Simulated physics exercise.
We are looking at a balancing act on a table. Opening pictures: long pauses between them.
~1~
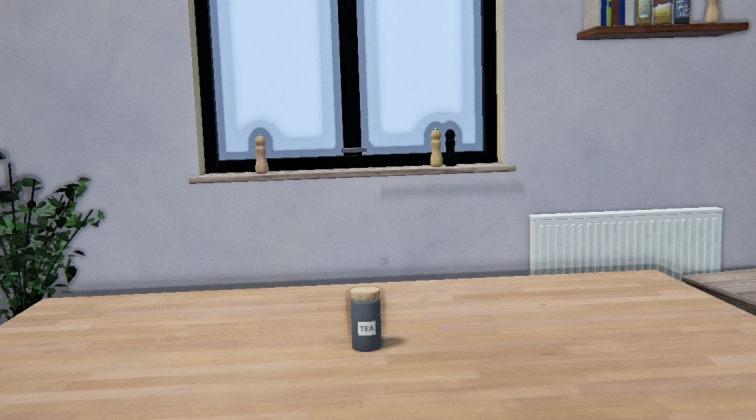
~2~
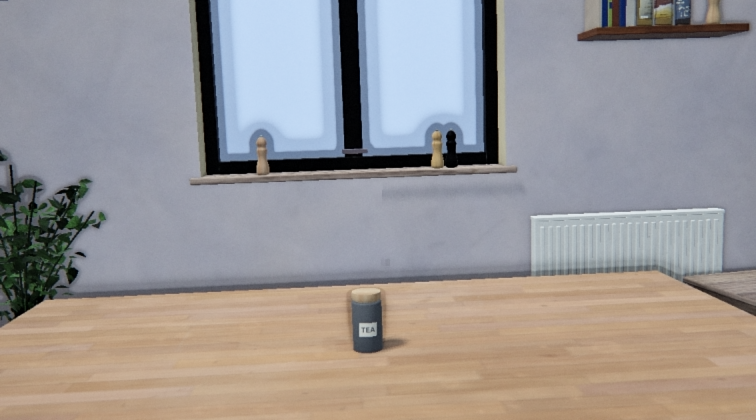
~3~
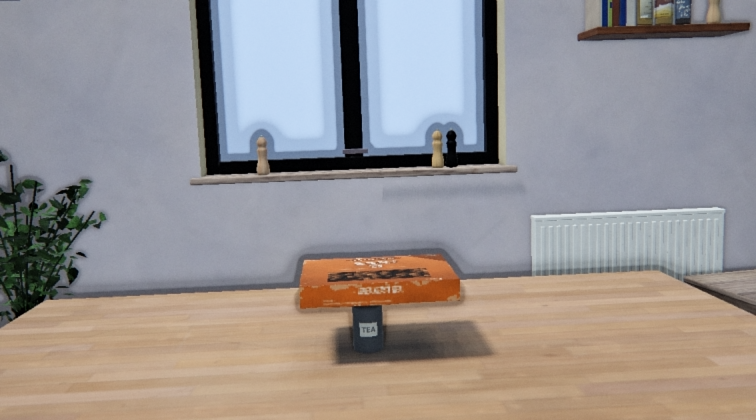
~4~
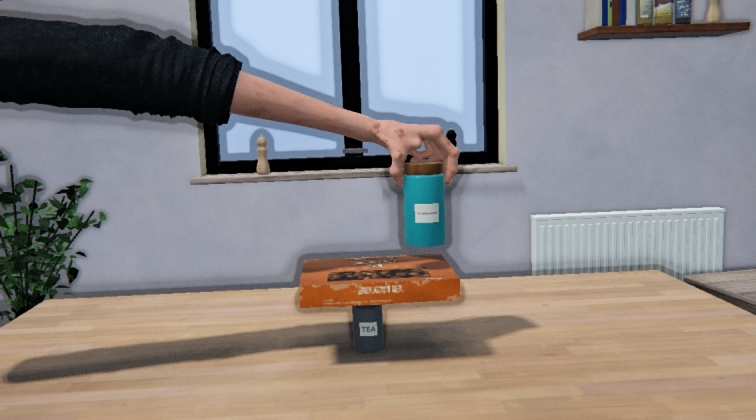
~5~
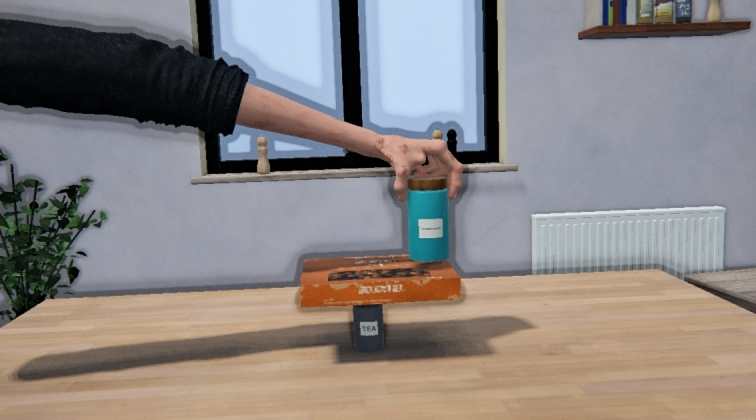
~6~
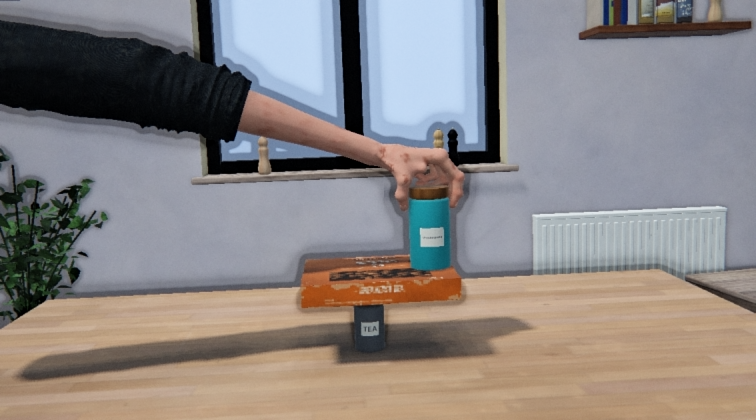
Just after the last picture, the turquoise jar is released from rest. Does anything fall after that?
My guess is the stack won't stay standing.
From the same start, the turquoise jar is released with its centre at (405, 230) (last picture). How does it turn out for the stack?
Topples.
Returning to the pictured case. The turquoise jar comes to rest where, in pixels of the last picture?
I'd point to roughly (505, 310).
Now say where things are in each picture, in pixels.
The last thing is not in view yet; grey shaker (366, 318), in the first picture.
The last thing is not in view yet; grey shaker (367, 320), in the second picture.
The last thing is not in view yet; grey shaker (368, 320), in the third picture.
On its way; turquoise jar (424, 203); grey shaker (368, 319), in the fourth picture.
On its way; turquoise jar (428, 218); grey shaker (368, 319), in the fifth picture.
Set down, still held; turquoise jar (430, 227); grey shaker (369, 319), in the sixth picture.
Then, 0.40 s on from there, turquoise jar now fallen; orange packet turned 62° from how it was put.
Then, 0.70 s on from there, grey shaker turned 50° from how it was put; orange packet turned 38° from how it was put.
Then, 0.80 s on from there, orange packet now fallen; grey shaker on its side.
Then, 1.30 s on from there, grey shaker on its side.
In the end, fallen, orange packet and turquoise jar; toppled in the stack, grey shaker. At the end, from the last picture's camera, turquoise jar near (505, 310). The stack loses its balance.
